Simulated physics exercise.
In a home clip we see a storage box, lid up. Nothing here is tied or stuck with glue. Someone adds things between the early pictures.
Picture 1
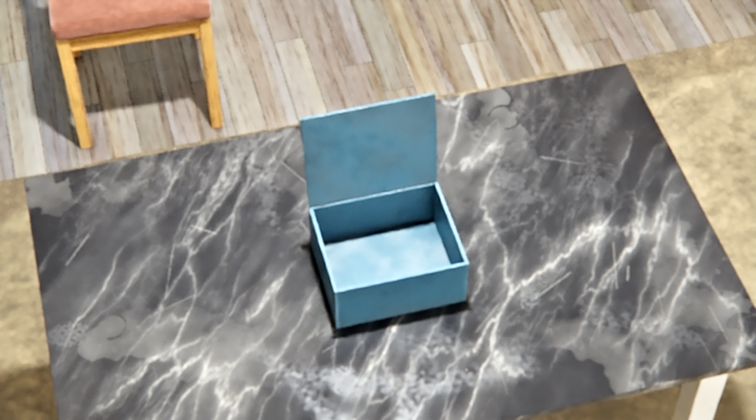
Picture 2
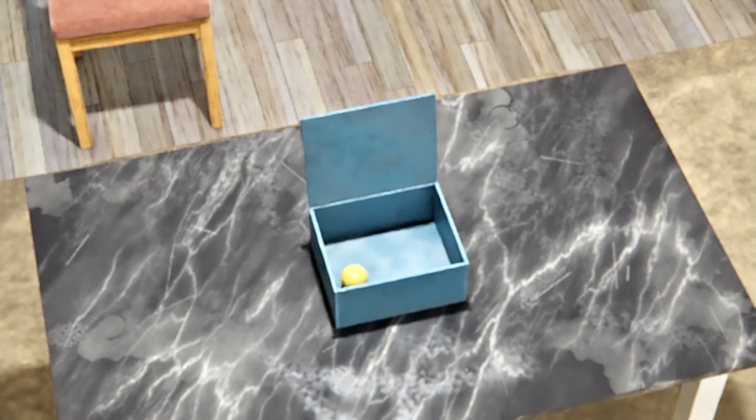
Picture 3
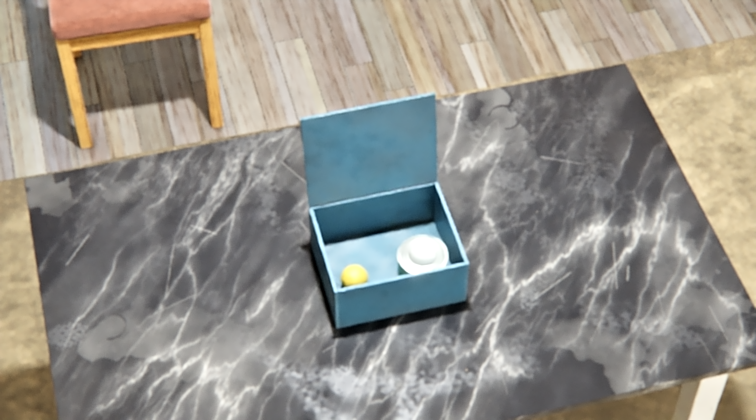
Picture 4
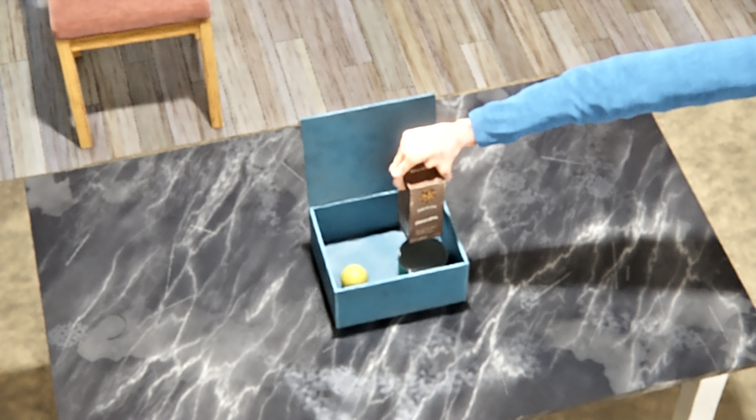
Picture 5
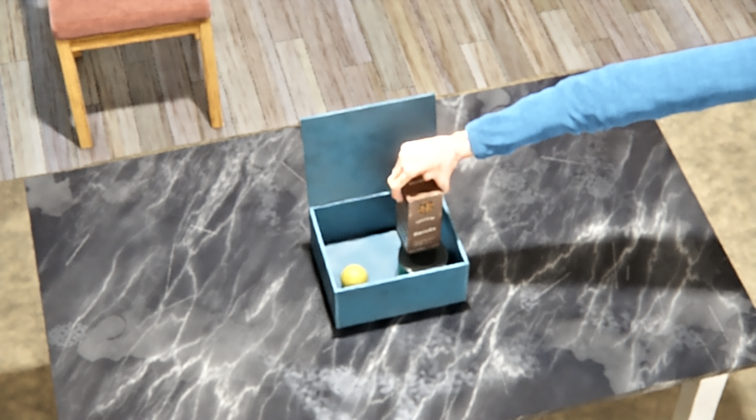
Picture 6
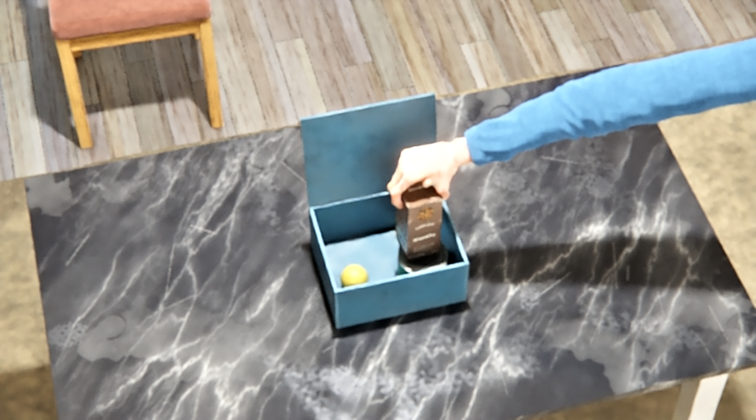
A hand lowers a brown carton into a blue box holding a yellow lemon.
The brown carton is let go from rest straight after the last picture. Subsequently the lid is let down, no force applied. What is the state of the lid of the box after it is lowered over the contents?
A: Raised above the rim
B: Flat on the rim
Raised above the rim.
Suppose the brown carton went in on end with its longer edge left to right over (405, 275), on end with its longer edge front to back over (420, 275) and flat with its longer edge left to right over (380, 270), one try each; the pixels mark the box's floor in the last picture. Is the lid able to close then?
Case one lid open, case two lid open, case three lid shut.
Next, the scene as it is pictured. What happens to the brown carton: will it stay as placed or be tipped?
Well, it stays just as set.
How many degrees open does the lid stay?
Measured angle - around 55°.
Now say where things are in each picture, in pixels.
In the first picture, the last thing is not in view yet.
In the second picture, the last thing is not in view yet; yellow lemon (354, 278).
In the third picture, the last thing is not in view yet; yellow lemon (354, 278).
The fourth picture shows on its way; brown carton (421, 201); yellow lemon (354, 278).
The fifth picture shows on its way; brown carton (419, 213); yellow lemon (354, 278).
The sixth picture shows in place under the hand; brown carton (419, 219); yellow lemon (354, 278).
Then, 1.10 s after the last picture, lid starting down.
Then, 1.40 s after the last picture, lid 82° above the rim.
Then, 1.60 s after the last picture, lid 66° above the rim.
Then, 1.70 s after the last picture, lid 57° above the rim.
At rest, lid 57° above the rim; all 3 in place. Seen from the same camera at the end, brown carton near (419, 220).
